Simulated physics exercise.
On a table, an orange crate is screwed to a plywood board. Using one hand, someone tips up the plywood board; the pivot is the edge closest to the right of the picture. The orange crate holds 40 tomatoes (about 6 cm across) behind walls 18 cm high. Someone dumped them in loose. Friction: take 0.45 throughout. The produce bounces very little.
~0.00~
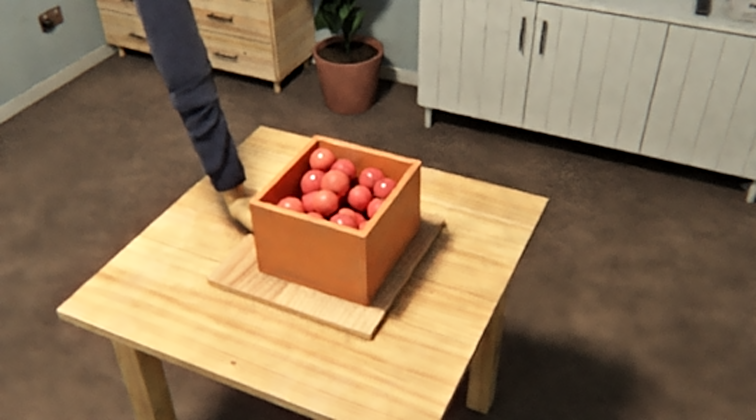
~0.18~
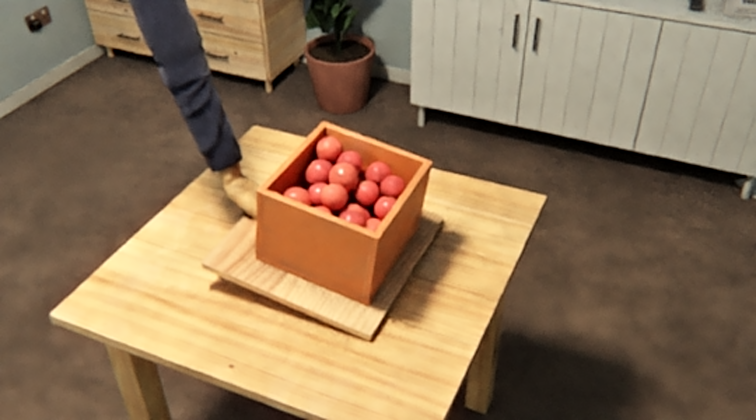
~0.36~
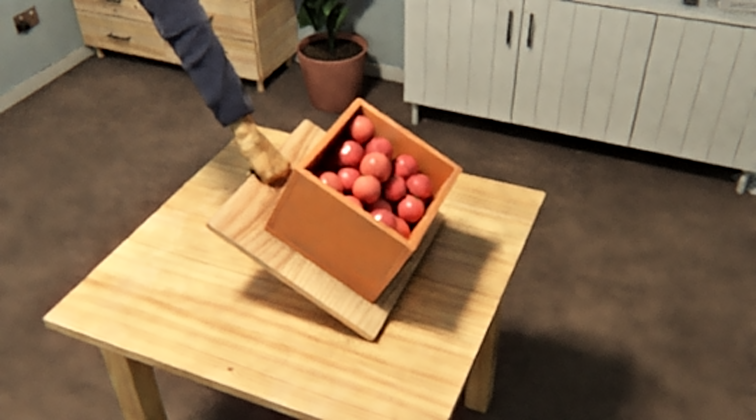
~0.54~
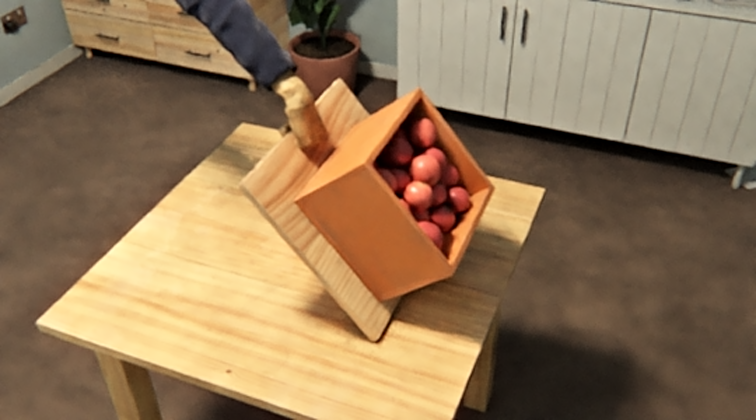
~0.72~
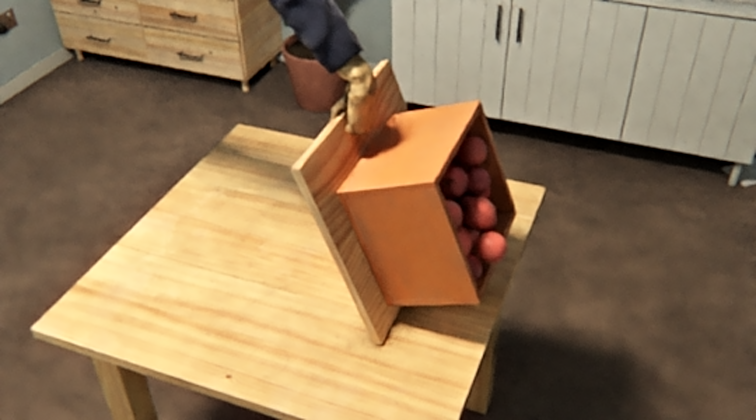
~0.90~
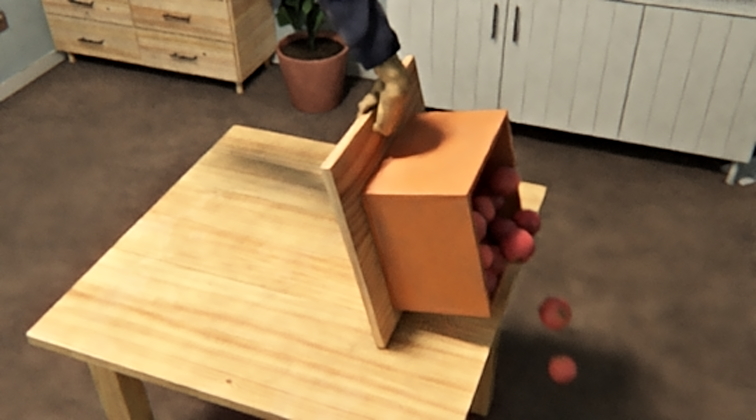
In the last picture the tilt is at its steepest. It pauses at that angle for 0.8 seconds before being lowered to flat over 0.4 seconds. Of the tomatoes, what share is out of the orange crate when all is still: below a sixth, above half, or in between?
Share lost: One sixth up to half.
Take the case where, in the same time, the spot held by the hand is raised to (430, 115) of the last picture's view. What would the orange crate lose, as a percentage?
In that case the orange crate sheds 80 per cent.
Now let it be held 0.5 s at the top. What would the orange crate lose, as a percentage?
Orange crate 30%.
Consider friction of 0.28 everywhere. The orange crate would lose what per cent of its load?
Then orange crate 20 per cent.
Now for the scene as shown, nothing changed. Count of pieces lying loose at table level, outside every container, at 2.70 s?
Near 0, give or take.
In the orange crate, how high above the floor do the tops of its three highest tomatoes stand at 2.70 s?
Some 13 cm.
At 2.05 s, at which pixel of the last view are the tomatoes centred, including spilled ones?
(374, 241).
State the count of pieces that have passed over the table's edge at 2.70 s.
Piece count: Some 12.
After 1.19 s, tilt 77°; the orange crate is down by 7 of 40.
After 1.55 s, tilt 77°; the orange crate is down by 10 of 40.
After 2.05 s, tilt 3°; the orange crate is down by 12 of 40.
Final count (at 2.70 s), the orange crate is down by 12 of 40. Asked share, 12 of 40, 30 per cent.
